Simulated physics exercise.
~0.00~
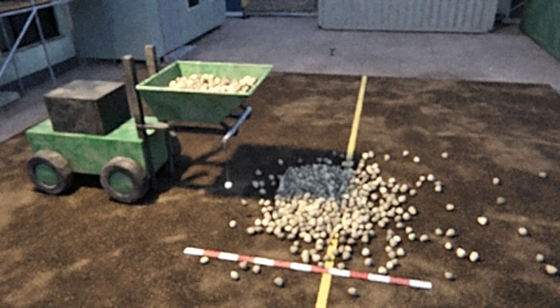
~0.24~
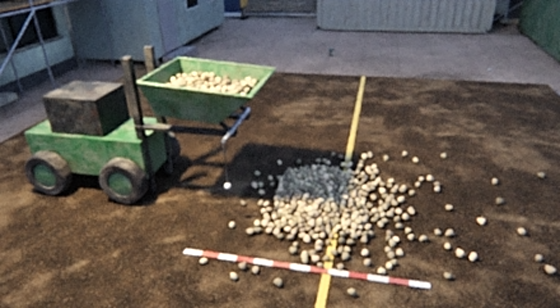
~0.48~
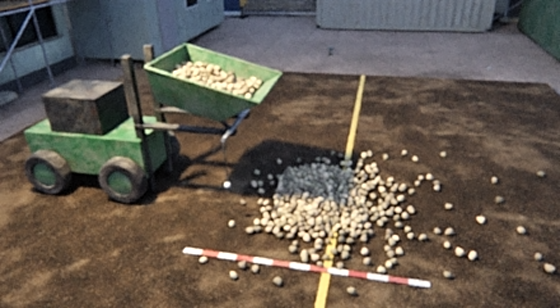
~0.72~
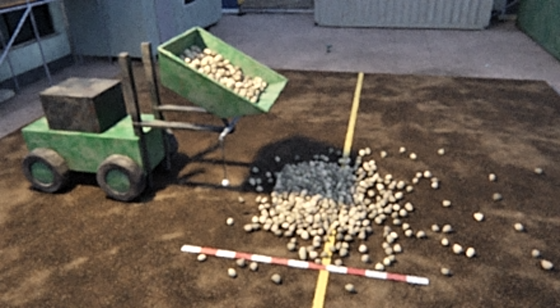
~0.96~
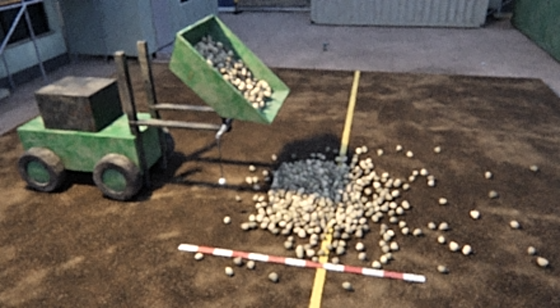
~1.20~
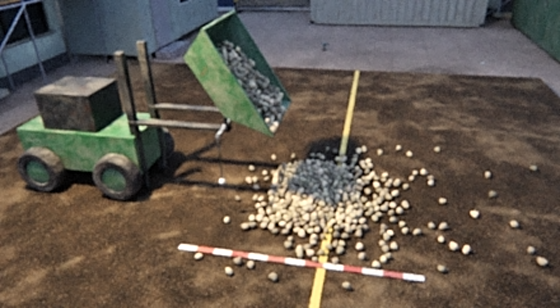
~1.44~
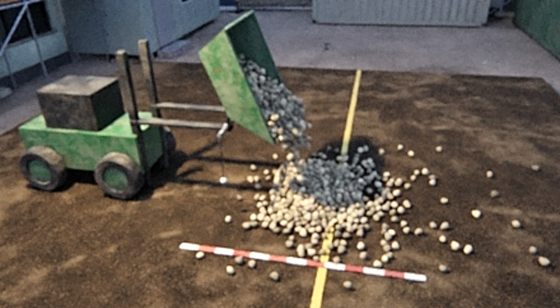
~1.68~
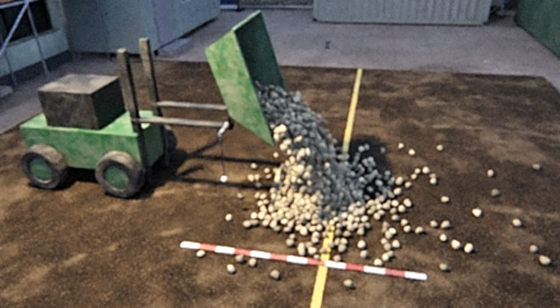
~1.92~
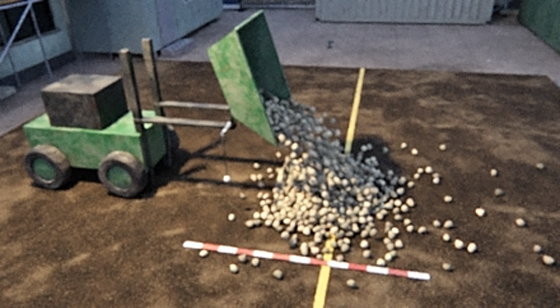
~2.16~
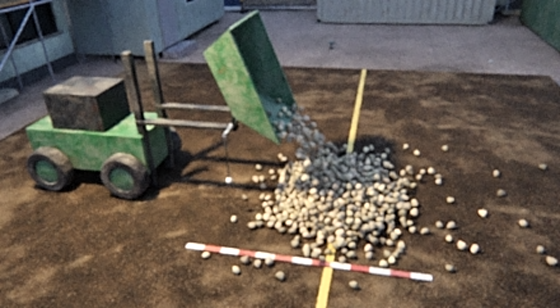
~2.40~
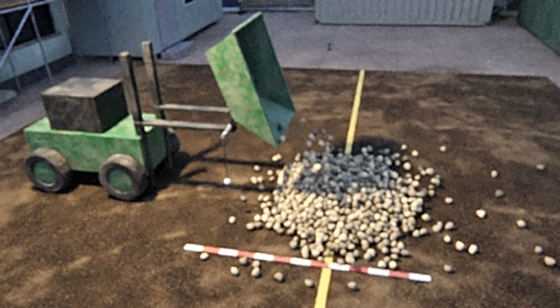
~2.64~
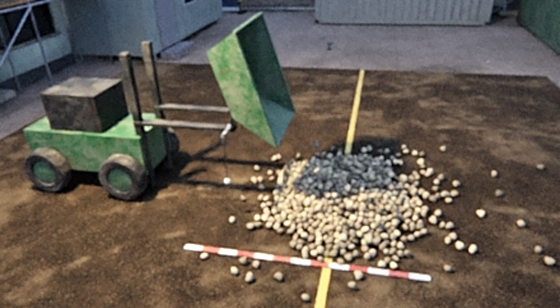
A green forklift tips its skip and pours pale stones onto the scattered pile, emptying it.
